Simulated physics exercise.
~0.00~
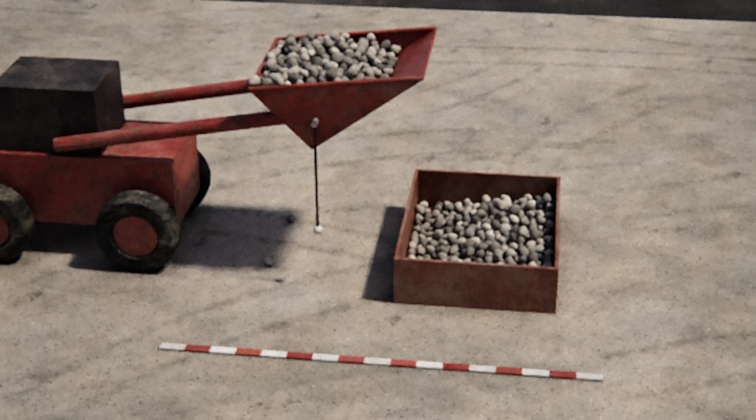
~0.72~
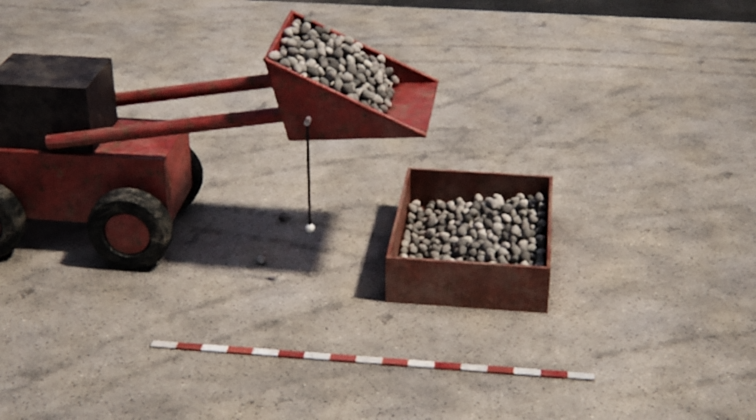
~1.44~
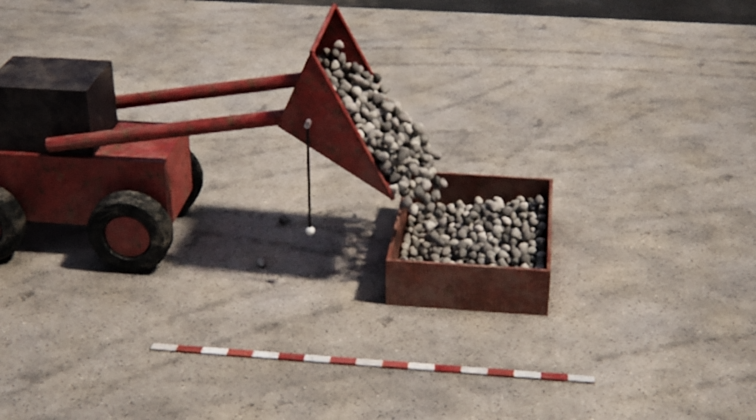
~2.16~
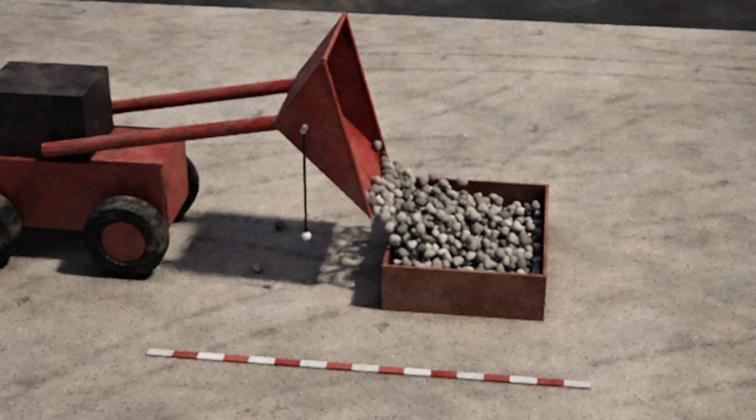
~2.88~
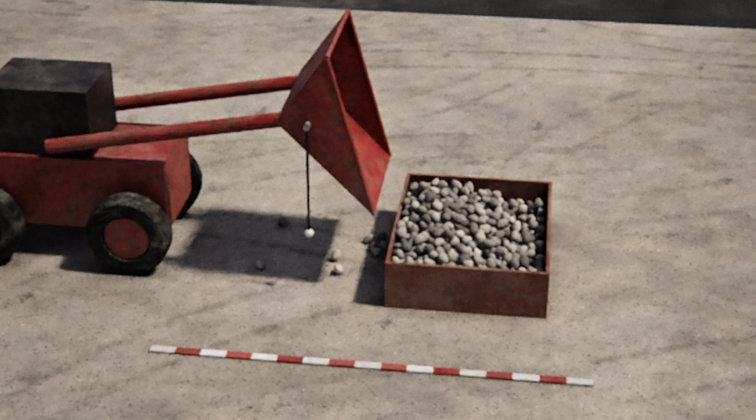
At first, a red loader on the left holds a bucket heaped with grey stones in the air, near an open reddish-brown bin already partly filled with similar stones. The bucket begins to tip forward toward the right, its load still resting inside. It tilts further, and the stones slide over its lip and pour down into the near left side of the bin. The stream thins as the bucket empties, piling the bin higher. Finally, the empty bucket stays steeply tipped, the bin is nearly full, and a few stray stones lie on the ground beside it.
